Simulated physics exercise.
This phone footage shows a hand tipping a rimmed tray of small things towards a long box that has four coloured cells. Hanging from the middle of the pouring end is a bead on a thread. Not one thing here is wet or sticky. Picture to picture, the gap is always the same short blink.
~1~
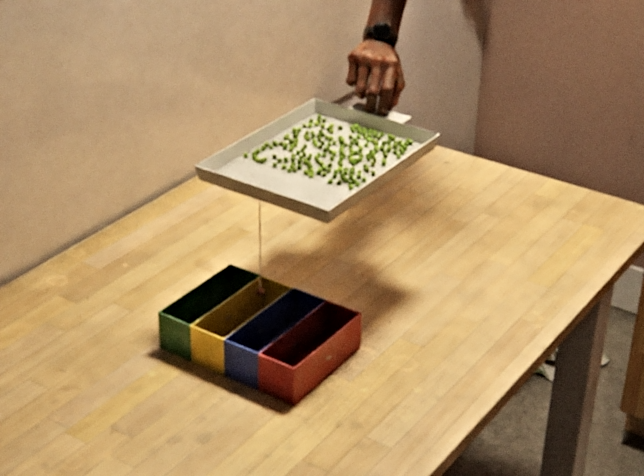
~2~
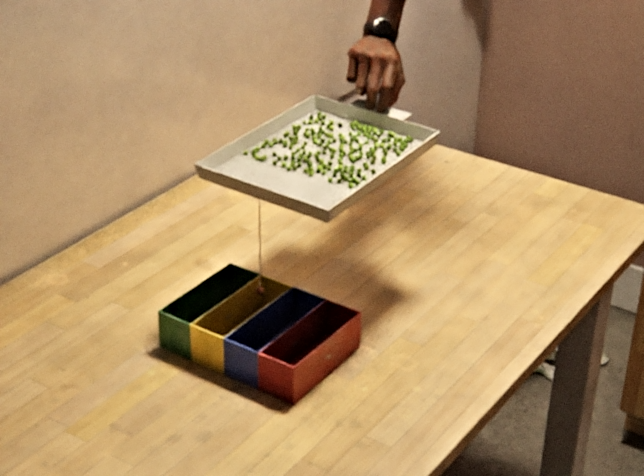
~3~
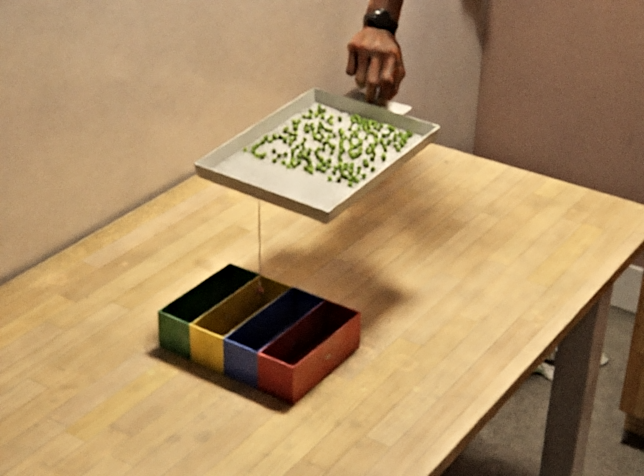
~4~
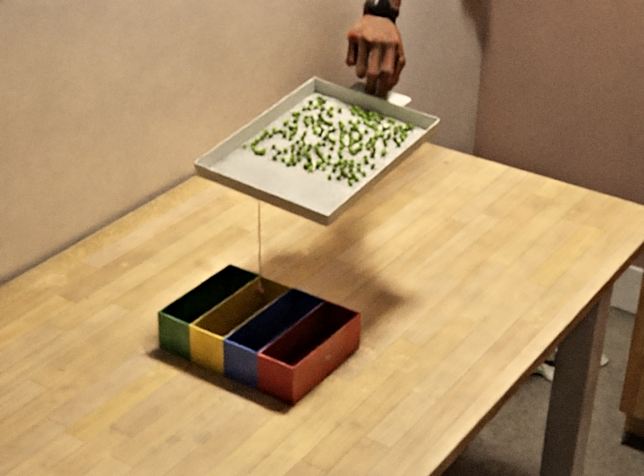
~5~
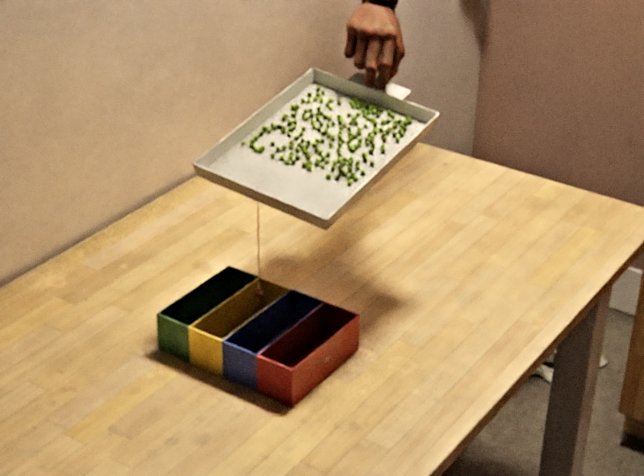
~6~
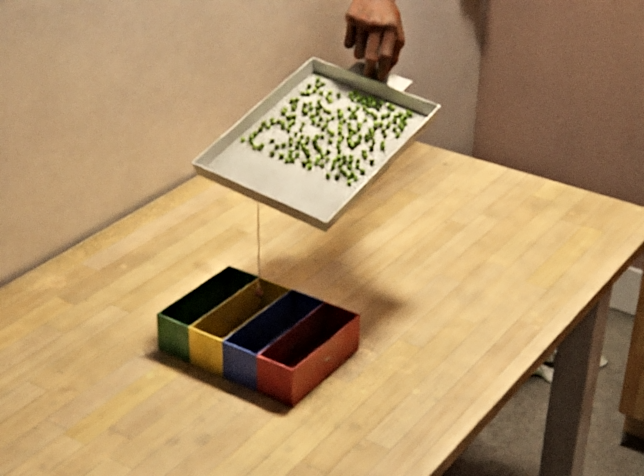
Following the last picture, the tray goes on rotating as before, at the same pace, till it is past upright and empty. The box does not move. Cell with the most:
Red.
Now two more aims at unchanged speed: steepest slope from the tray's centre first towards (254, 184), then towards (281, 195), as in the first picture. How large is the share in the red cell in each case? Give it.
0 % and 30 %.
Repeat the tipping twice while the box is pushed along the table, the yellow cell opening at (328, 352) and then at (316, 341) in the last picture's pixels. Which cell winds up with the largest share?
For the first spot the answer is the green cell, and for the second spot it is yellow.
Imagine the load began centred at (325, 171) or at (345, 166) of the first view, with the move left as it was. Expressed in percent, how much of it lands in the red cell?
Close to 90 in a hundred, then close to 90 in a hundred.
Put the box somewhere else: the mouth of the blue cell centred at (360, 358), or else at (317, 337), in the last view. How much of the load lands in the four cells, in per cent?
In turn about 100 and about 100 percent.
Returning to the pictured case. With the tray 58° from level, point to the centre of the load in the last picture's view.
Close to (313, 222).
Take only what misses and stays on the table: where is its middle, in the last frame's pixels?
I'd say near (349, 420), give or take.
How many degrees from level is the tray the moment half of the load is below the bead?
That happens at close to 105 degrees.
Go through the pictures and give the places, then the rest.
The first picture shows corners of the pouring end at (199, 165) and (328, 208), level; middle of the load at (341, 149), dried peas; bead on its thread at (260, 292); green cell at (175, 333); yellow cell at (208, 347); blue cell at (242, 361); red cell at (277, 376).
The second picture shows corners of the pouring end at (199, 164) and (328, 208), level; middle of the load at (341, 147).
The third picture shows corners of the pouring end at (198, 163) and (327, 209), tipped barely, lowest at the right corner; middle of the load at (341, 143).
The fourth picture shows corners of the pouring end at (198, 162) and (327, 213), tipped a little, lowest at the right corner; middle of the load at (341, 137).
The fifth picture shows corners of the pouring end at (197, 163) and (326, 217), tipped a little, lowest at the right corner; middle of the load at (340, 132).
The sixth picture shows corners of the pouring end at (196, 162) and (326, 219), tipped a little, lowest at the right corner; middle of the load at (340, 127); green cell at (174, 335); yellow cell at (206, 348); blue cell at (240, 363); red cell at (275, 377).
Soon after the last picture, tray tipped steeply; most on the tray; a small part in the red cell; a stray few in the blue cell; a small part falling or outside the box.
A little later, tray tipped right over; about two thirds on the tray; about a quarter in the red cell; a stray few in the blue cell; a stray few in the yellow cell; about a quarter falling or outside the box.
Later still, tray tipped past a quarter turn; most in the red cell; a small part in the blue cell; a stray few in the yellow cell; a small part falling or outside the box.
At rest, tray tipped past a quarter turn; most in the red cell; a small part in the blue cell; a stray few in the yellow cell; none in the green cell; a small part outside the box.
